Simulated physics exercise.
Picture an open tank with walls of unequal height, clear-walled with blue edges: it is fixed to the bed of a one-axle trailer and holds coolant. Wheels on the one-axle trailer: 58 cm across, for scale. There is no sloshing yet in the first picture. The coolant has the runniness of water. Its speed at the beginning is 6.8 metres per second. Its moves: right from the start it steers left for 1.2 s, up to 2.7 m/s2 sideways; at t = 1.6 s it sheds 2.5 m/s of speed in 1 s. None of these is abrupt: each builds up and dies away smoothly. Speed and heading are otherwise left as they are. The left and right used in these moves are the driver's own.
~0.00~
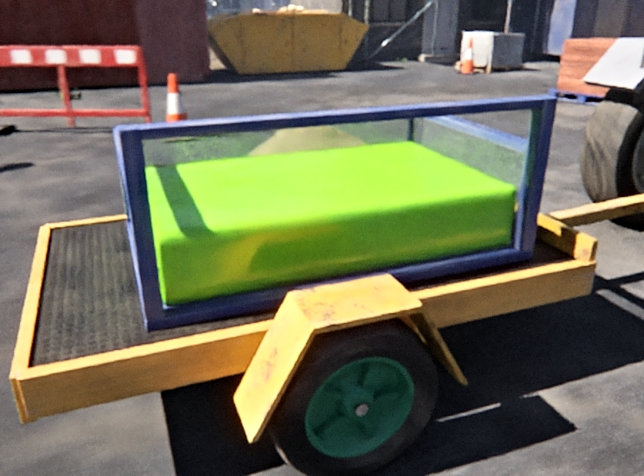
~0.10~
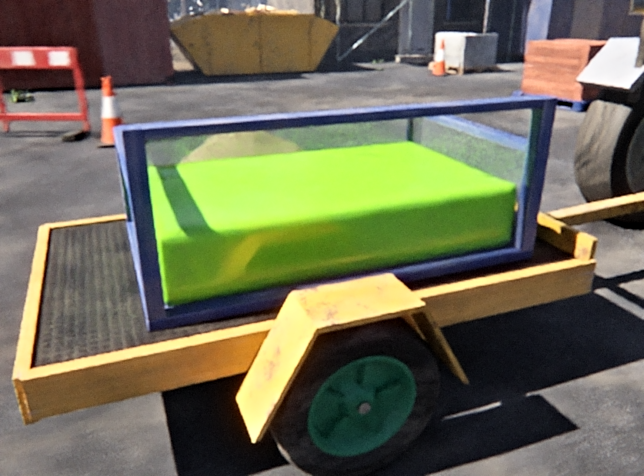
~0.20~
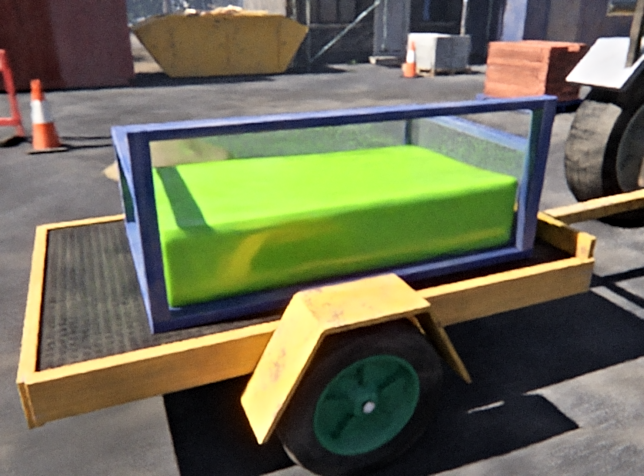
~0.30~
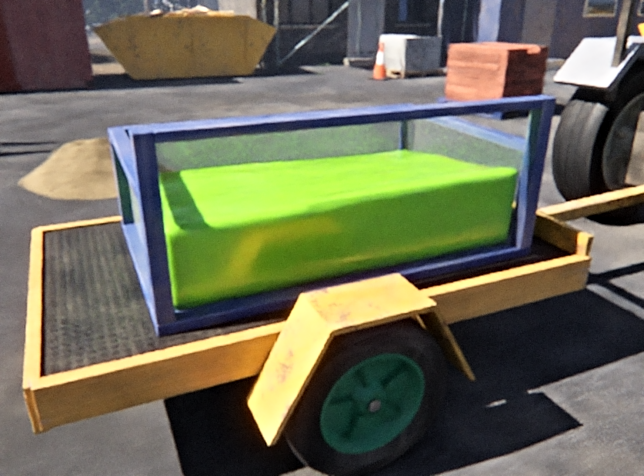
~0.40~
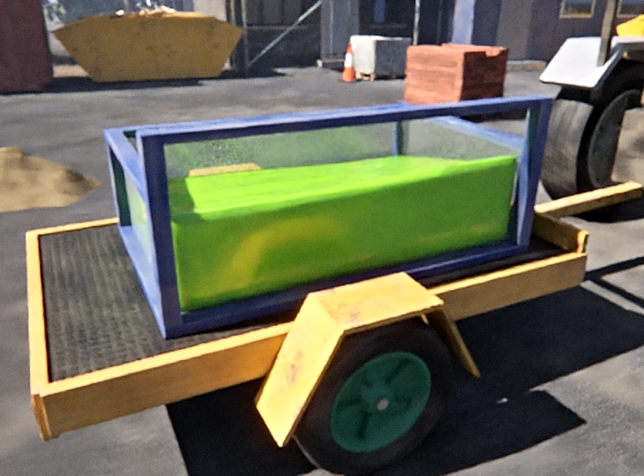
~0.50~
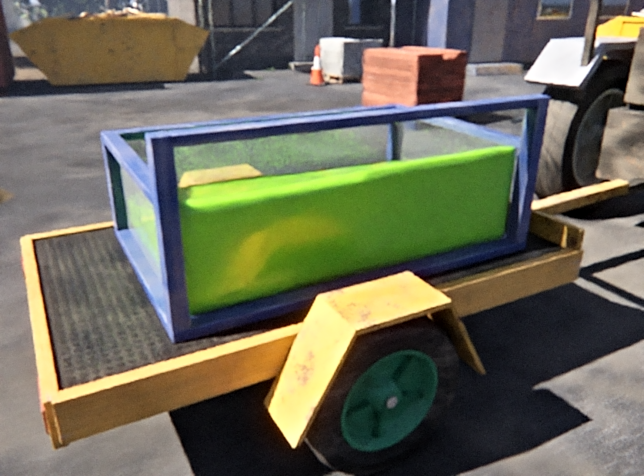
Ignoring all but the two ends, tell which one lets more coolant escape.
The right one.
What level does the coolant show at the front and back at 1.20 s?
I'd say some 28 centimetres in front and some 26 centimetres behind.
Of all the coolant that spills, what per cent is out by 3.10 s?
Close to 80 in a hundred.
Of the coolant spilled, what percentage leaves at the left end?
Share: Around 10%.
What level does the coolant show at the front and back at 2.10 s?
The front reads 50 cm and the back reads 14 cm.
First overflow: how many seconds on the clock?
That comes at some 2.4 s.
After 1.20 s the surface is 28 cm up at the front and 26 cm at the back; nothing has left.
After 2.10 s the surface is 51 cm up at the front and 14 cm at the back; nothing has left.
After 3.10 s the surface is 24 cm up at the front and 22 cm at the back; 14 per cent is out, over the right end, a little elsewhere.
After 5.59 s 17 per cent is out, over the right end, a little elsewhere; the right end has passed 13 per cent and the left end 2.
